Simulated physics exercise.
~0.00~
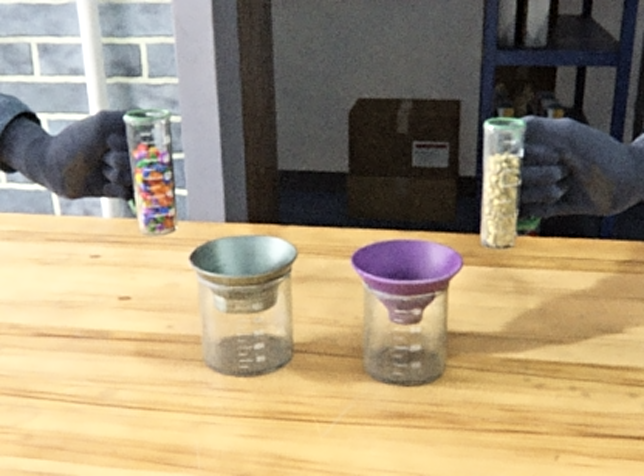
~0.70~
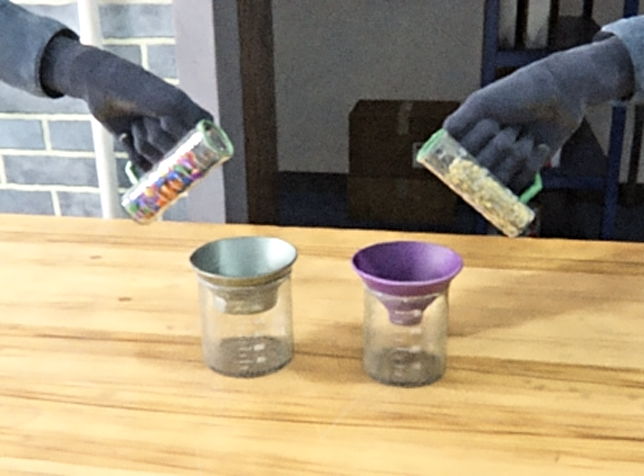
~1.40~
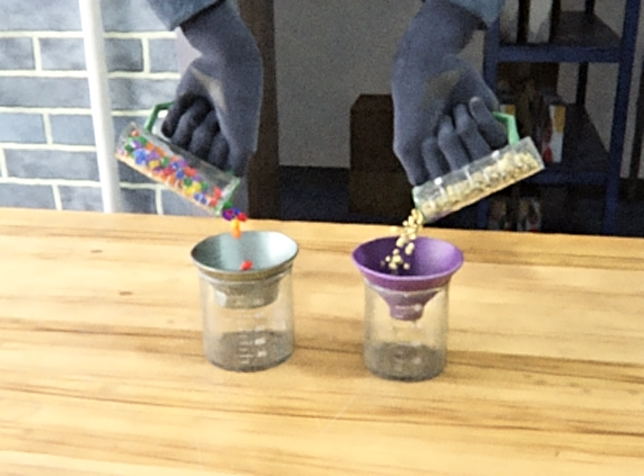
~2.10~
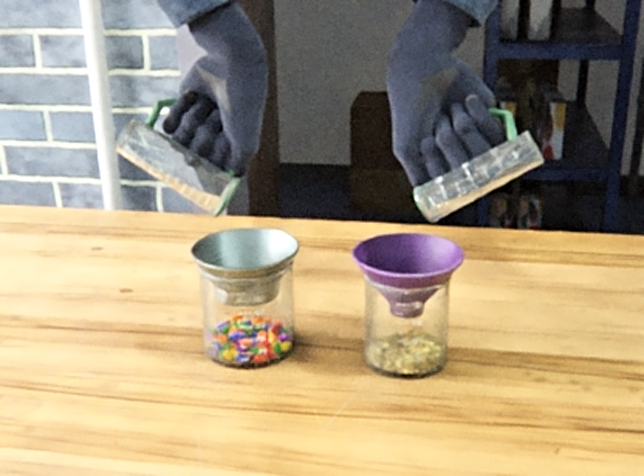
At a wooden table, two gloved hands tipped clear cups over funnels set in jars, pouring colourful bits into the greenish-grey one on the left and pale bits into the purple one on the right, until both loads lay in the jars.
